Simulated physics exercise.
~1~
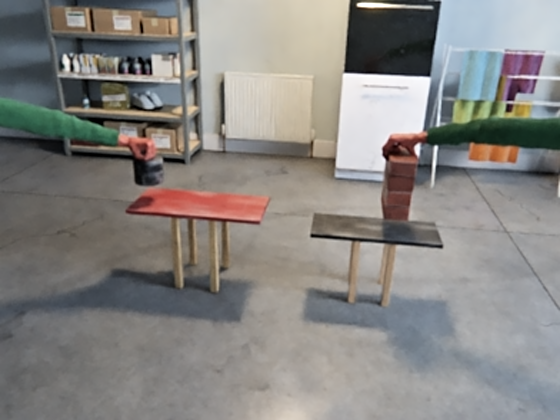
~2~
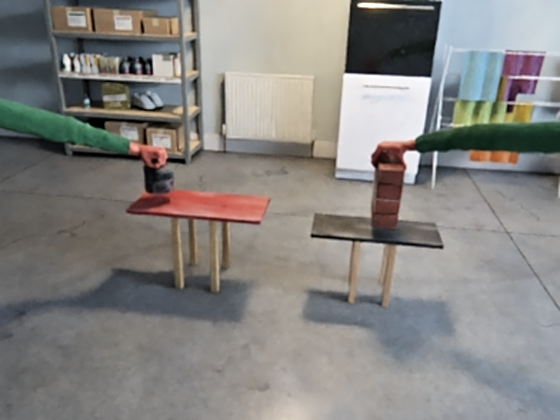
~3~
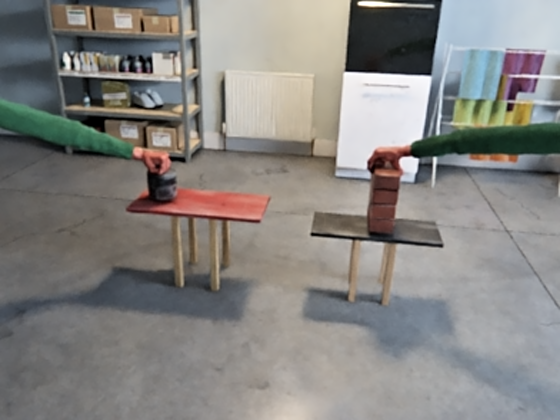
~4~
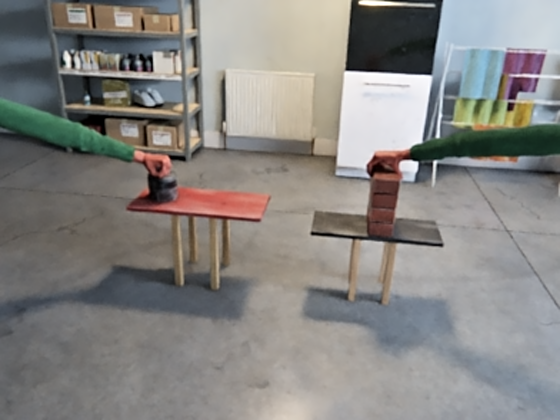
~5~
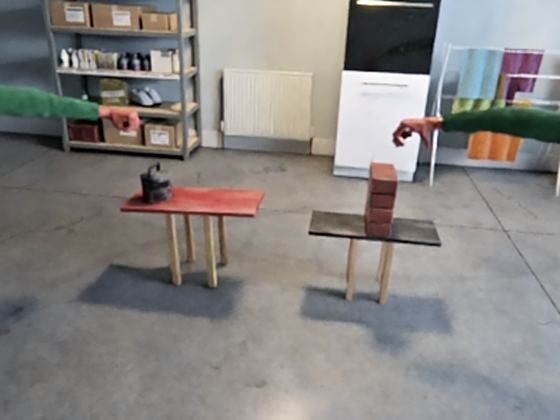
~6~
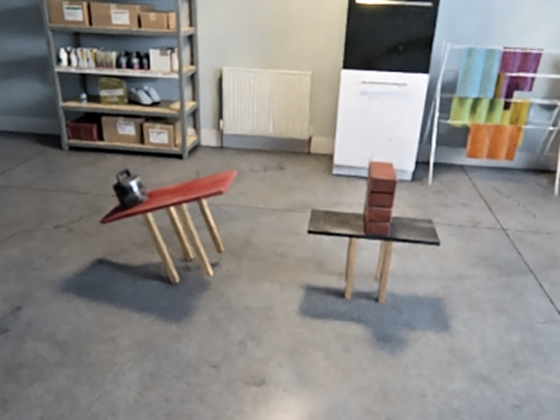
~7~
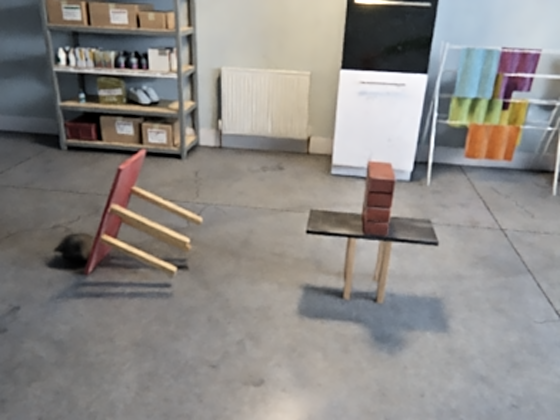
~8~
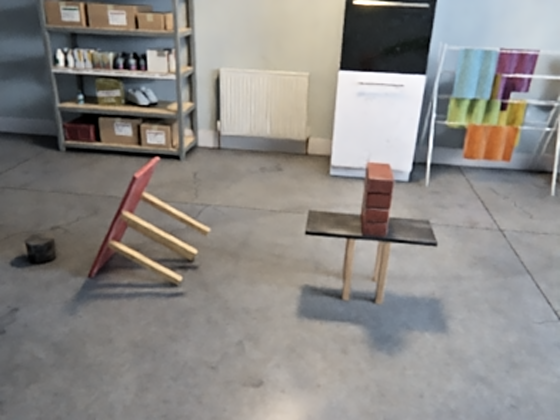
Two green-sleeved arms reach in from either side, lowering a dark, rounded object onto the left end of a small red table and a stack of red bricks onto a small black table at right. Both hands let go and draw back out of view. The red table then tilts to the left, its legs lifting as the dark object goes down with it. The table tips over onto its side, and the object drops to the floor and ends up lying to its left. The black table stays level on its feet, the bricks still stacked on top.
